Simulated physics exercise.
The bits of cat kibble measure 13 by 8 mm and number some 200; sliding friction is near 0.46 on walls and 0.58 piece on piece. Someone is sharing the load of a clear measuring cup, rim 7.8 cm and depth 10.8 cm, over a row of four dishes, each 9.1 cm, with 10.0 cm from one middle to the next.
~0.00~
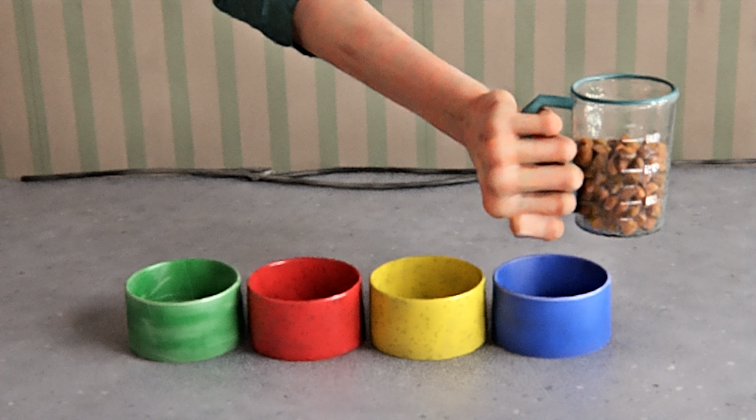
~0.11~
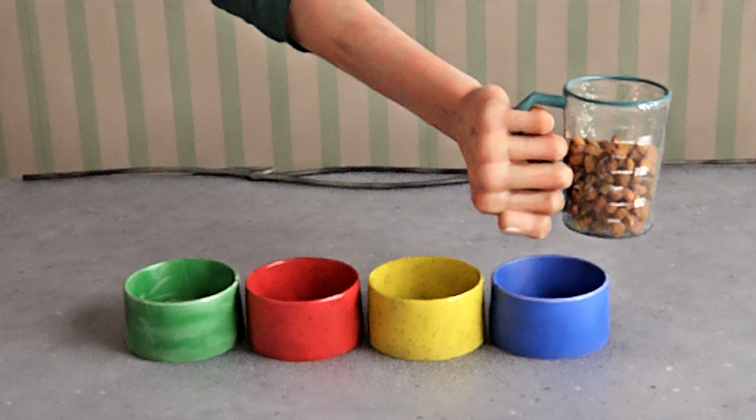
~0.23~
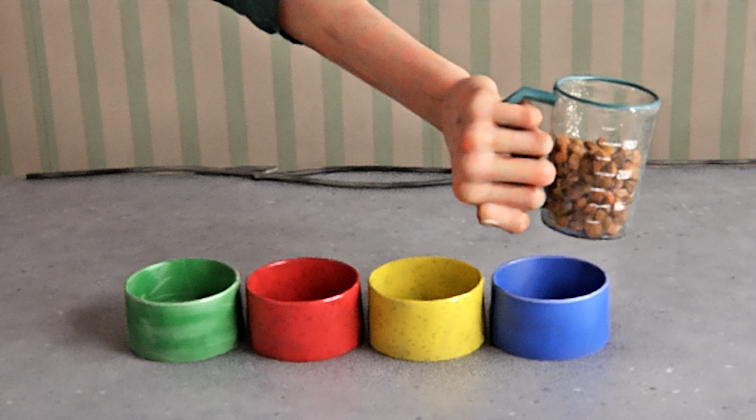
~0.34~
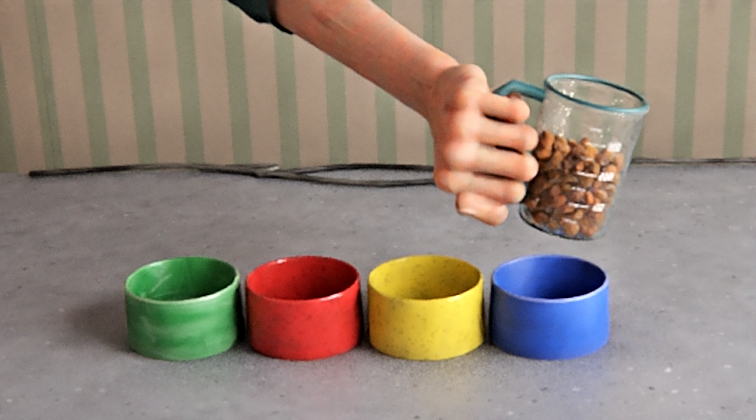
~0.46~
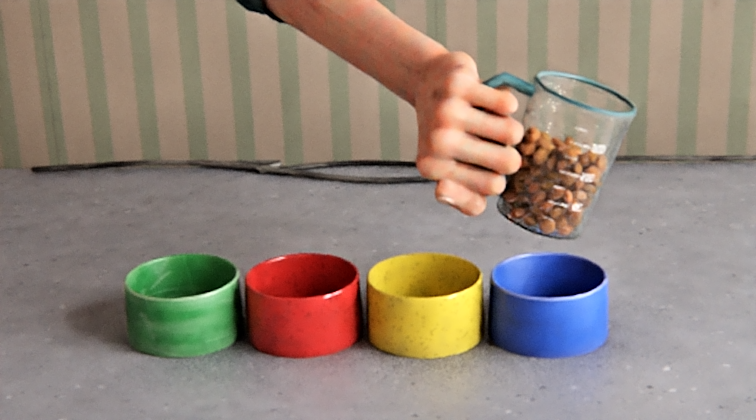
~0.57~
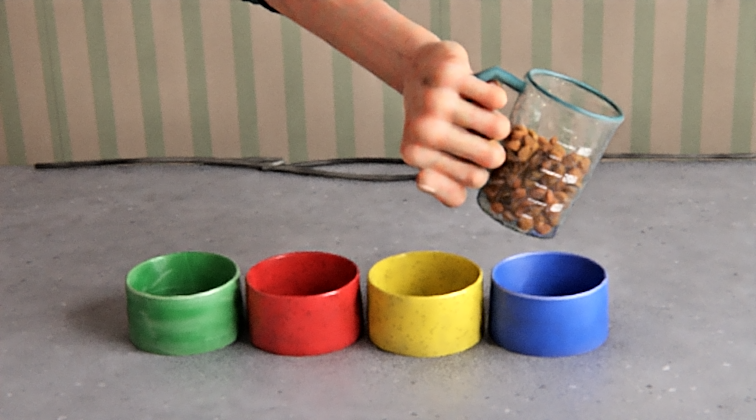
At first, a hand holds a clear measuring cup of brown cat kibble nearly upright above the right end of a row of green, red, yellow and blue dishes. The hand then moves the cup a short way left while steadily tilting it rightward, the kibble still inside and the dishes empty.
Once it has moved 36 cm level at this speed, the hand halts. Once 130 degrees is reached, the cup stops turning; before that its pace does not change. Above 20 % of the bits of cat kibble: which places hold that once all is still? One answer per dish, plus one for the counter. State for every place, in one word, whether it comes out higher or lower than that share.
Red: Higher, blue: Lower, green: Lower, yellow: Lower, counter: Lower.
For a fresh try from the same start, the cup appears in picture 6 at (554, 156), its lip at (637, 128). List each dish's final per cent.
Red 0; blue 10; green 0; yellow 80.
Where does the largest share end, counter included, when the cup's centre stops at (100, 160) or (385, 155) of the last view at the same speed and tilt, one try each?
Most goes to: Red; yellow.
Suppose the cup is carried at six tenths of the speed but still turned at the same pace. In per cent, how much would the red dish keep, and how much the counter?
Shares: Red 0, counter 10.
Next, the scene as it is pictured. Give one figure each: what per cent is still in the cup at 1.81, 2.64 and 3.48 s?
It goes roughly like this: 100, 60, 0 per cent.
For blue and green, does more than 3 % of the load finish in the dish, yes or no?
For blue, it does not, for green, it does not.
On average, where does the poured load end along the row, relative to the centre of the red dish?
The load's average lands around 1 cm in the plus-x direction.
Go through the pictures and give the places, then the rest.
In the first frame, cup at (622, 156), tilt 0 degrees, lip at (675, 88), moved 0.0 cm; middle of the pieces at (623, 185); blue dish at (551, 276); yellow dish at (427, 278); red dish at (304, 280); green dish at (183, 281).
In the second frame, cup at (612, 157), tilt 3 degrees, lip at (668, 92), moved 0.6 cm; middle of the pieces at (612, 186).
In the third frame, cup at (596, 159), tilt 8 degrees, lip at (658, 98), moved 1.9 cm; middle of the pieces at (594, 187).
In the fourth frame, cup at (579, 158), tilt 13 degrees, lip at (646, 104), moved 3.2 cm; middle of the pieces at (574, 187).
In the fifth frame, cup at (562, 157), tilt 19 degrees, lip at (634, 109), moved 4.4 cm; middle of the pieces at (554, 185).
In the sixth frame, cup at (546, 156), tilt 24 degrees, lip at (622, 114), moved 5.7 cm; middle of the pieces at (535, 183); blue dish at (549, 274); yellow dish at (425, 274); red dish at (303, 275); green dish at (182, 275). The cup turns about 45 degrees a second and travels 11 cm a second.
After 1.81 s, tilt 83 degrees; cup holds 100 %.
After 2.64 s, tilt 122 degrees; cup holds 60 %, red 25 %, yellow 10 %.
After 3.48 s, tilt 130 degrees; cup holds 0 %, red 85 %, yellow 10 %.
In the end, at 3.8 s, red 85 %, blue 0 %, green 0 %, yellow 10 %, counter 5 %.
